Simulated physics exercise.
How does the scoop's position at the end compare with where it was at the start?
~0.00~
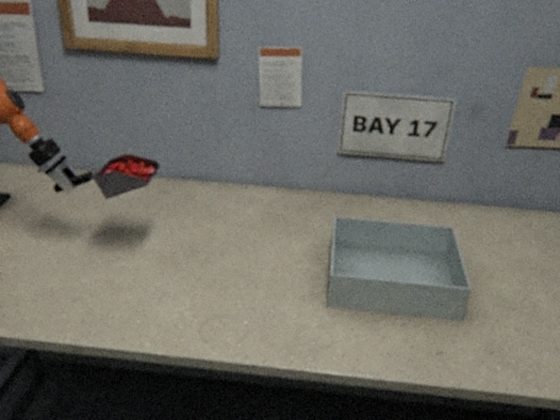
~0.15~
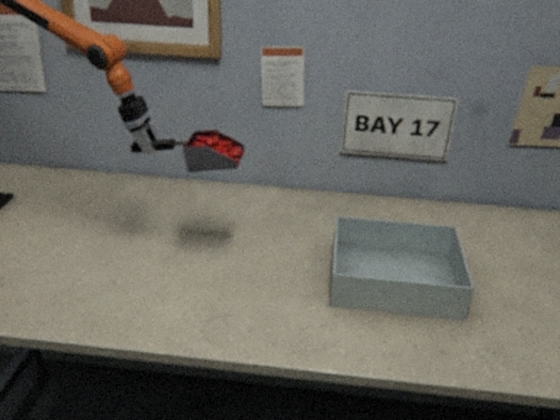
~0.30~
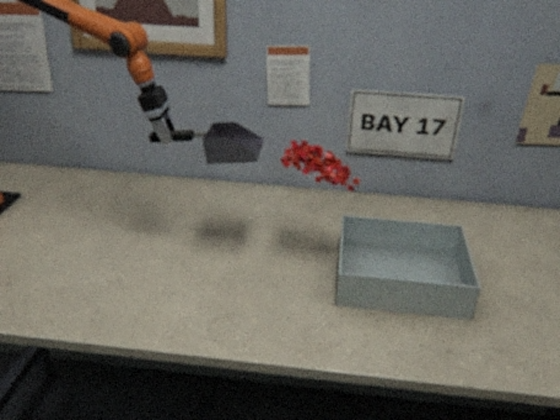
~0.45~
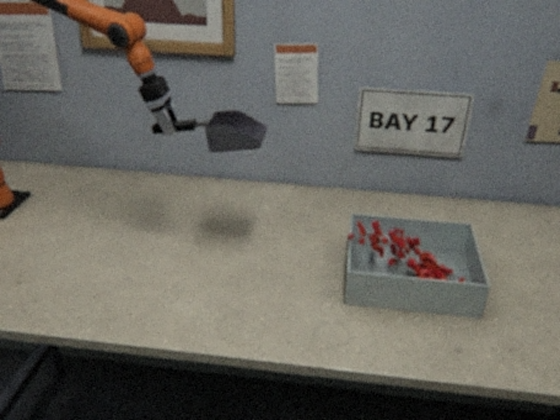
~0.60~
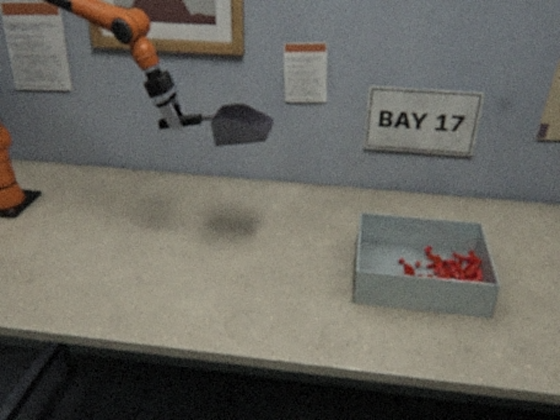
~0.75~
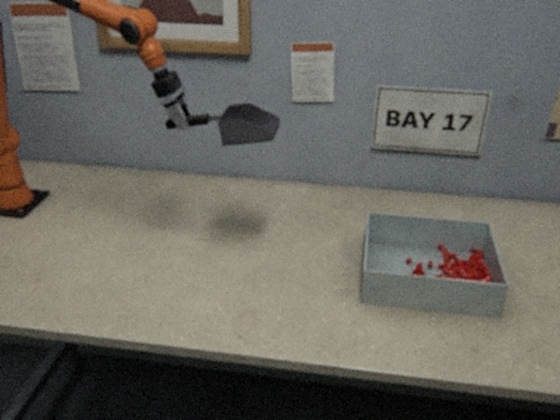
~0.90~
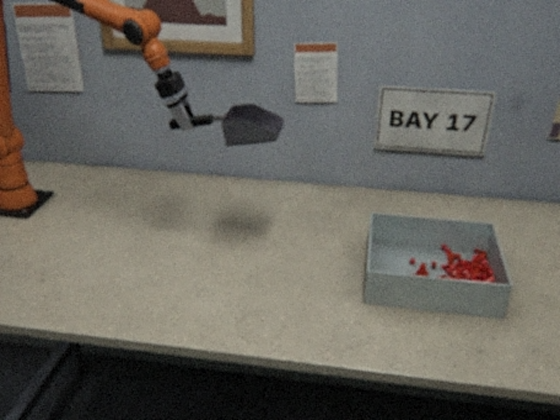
At the end the scoop is farther to the right and somewhat higher above the table than at the start, when it was near the left side of the view.
An orange robot arm swings a scoop rightward, flinging red pieces through the air into a bin.
